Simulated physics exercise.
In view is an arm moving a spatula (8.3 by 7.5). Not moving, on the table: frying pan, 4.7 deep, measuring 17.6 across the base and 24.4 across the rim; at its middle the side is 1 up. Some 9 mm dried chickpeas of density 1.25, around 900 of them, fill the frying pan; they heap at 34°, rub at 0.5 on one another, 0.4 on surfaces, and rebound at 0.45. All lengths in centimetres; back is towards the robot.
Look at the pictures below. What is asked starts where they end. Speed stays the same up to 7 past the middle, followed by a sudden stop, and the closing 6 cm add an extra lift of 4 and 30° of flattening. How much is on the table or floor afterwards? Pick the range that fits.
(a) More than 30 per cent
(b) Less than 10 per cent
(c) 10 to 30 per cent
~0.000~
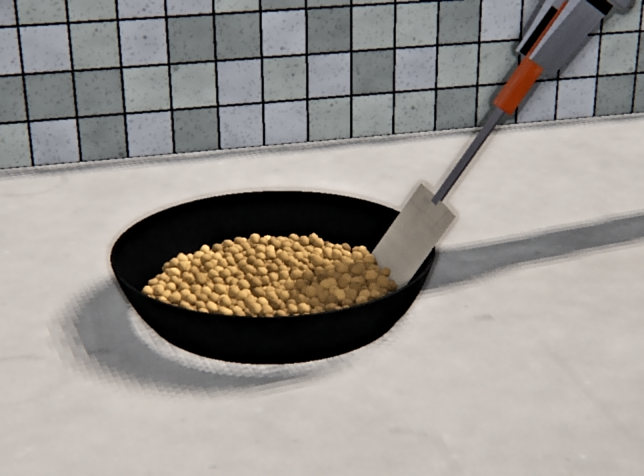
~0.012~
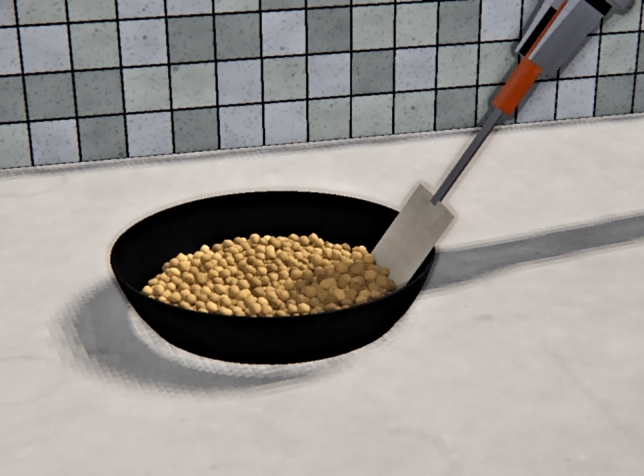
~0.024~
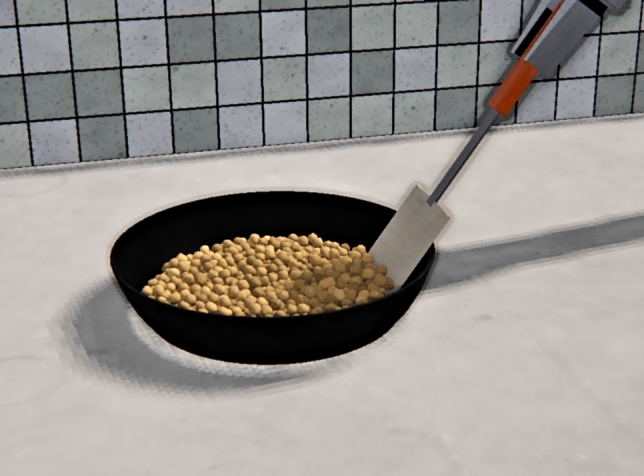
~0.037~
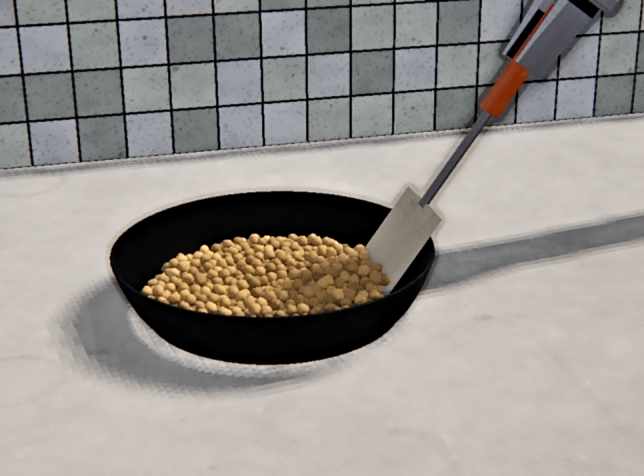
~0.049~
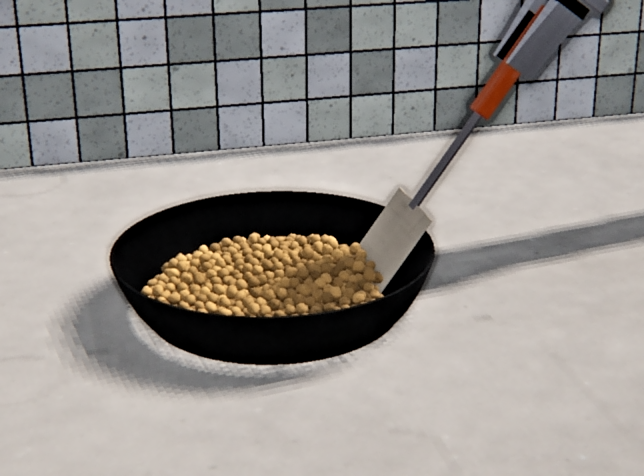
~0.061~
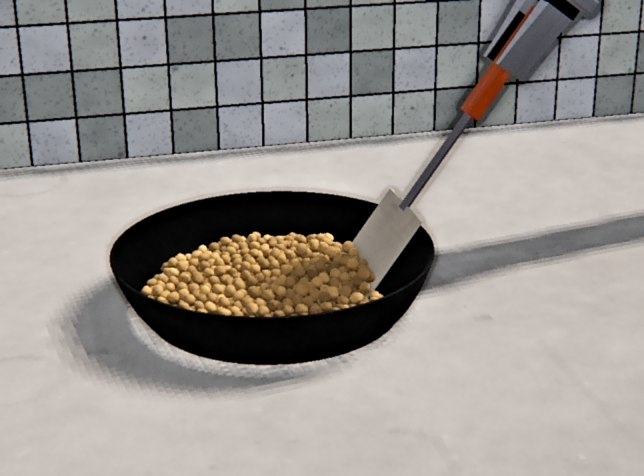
Answer: B.
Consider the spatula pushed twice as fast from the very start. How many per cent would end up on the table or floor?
Roughly 15 in a hundred.
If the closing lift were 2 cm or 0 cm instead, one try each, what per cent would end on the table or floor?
Estimates, in order: 0 % then 0 %.
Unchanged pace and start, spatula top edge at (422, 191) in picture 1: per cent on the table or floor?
About 0 per cent.
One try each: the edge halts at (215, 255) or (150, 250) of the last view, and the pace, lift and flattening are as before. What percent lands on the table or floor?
Respectively some 0 and 15 percent end on the table or floor.
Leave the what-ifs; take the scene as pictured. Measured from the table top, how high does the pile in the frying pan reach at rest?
Roughly 5.5 centimetres.
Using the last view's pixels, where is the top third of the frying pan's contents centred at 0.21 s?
Near (218, 274).
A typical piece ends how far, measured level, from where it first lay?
About 2 centimetres.
By 0.13 s, sloping 54°, highest piece 5 above the table; 900 in the frying pan.
By 0.21 s, sloping 42°, highest piece 6 above the table; 900 in the frying pan.
By 0.44 s, sloping 24°, highest piece 5 above the table; 873 in the frying pan, 20 on the table or floor, 7 on the blade or in flight.
By 1.49 s, sloping 24°, highest piece 5 above the table; 873 in the frying pan, 27 on the table or floor.
Final count, 873 in the frying pan, 27 on the table or floor. That is 3 % on the table or floor.
